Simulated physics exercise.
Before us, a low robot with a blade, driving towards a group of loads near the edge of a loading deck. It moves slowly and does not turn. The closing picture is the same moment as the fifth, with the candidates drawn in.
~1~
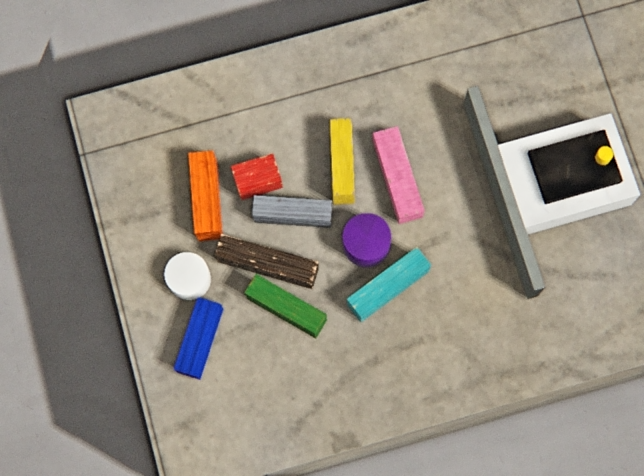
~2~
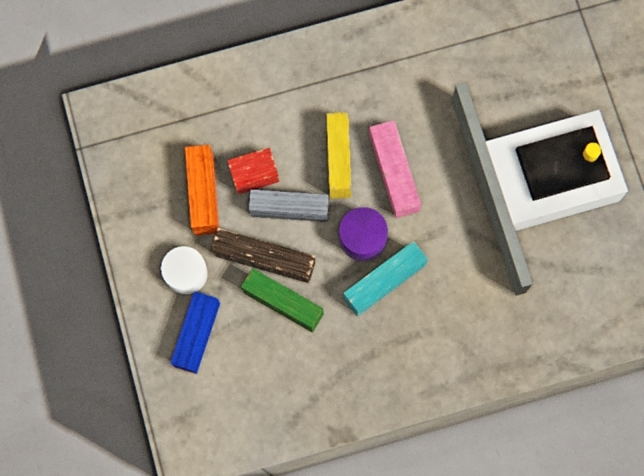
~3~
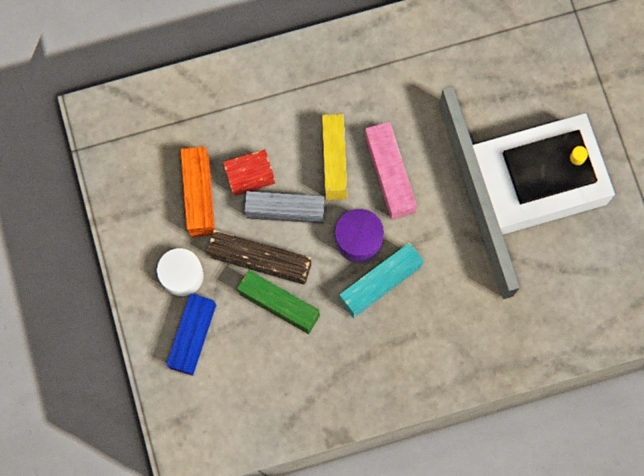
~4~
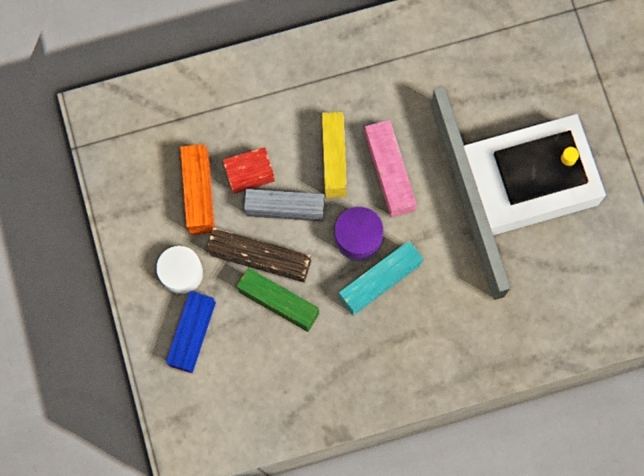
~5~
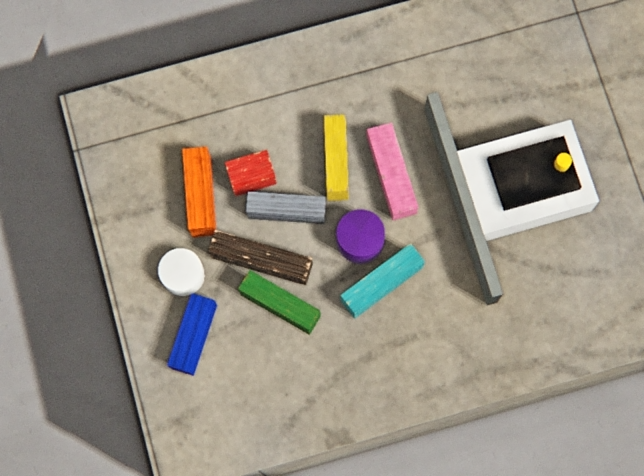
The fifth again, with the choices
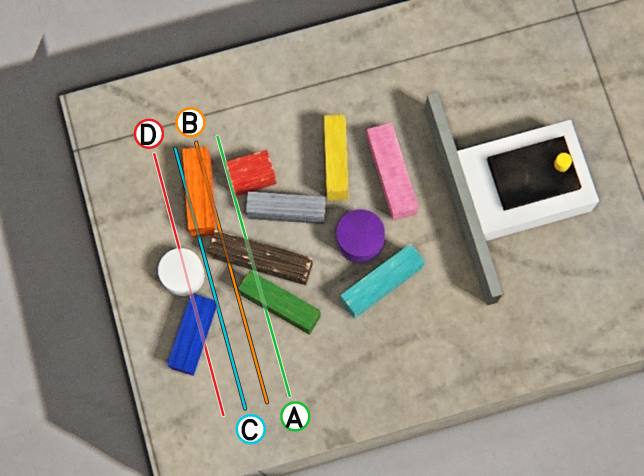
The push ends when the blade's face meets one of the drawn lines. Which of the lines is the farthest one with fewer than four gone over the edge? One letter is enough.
Stop at D.
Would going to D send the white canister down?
Yes.
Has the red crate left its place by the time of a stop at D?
Yes.
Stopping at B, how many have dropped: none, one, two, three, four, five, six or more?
The count is none.
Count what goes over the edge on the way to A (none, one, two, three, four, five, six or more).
The count is none.
On the copy, A at (253, 263); B at (231, 269); C at (209, 275); D at (188, 281).
On D. First, robot (429, 202); turquoise bar (336, 304); yellow bar (301, 161).
Then, robot (330, 230); orange stick (136, 199); white canister (162, 281).
Finally, robot (252, 252); orange stick over the edge; blue stick over the edge; three fallen.
By contrast, A is within the limit but short; B is within the limit but short; C is within the limit but short.
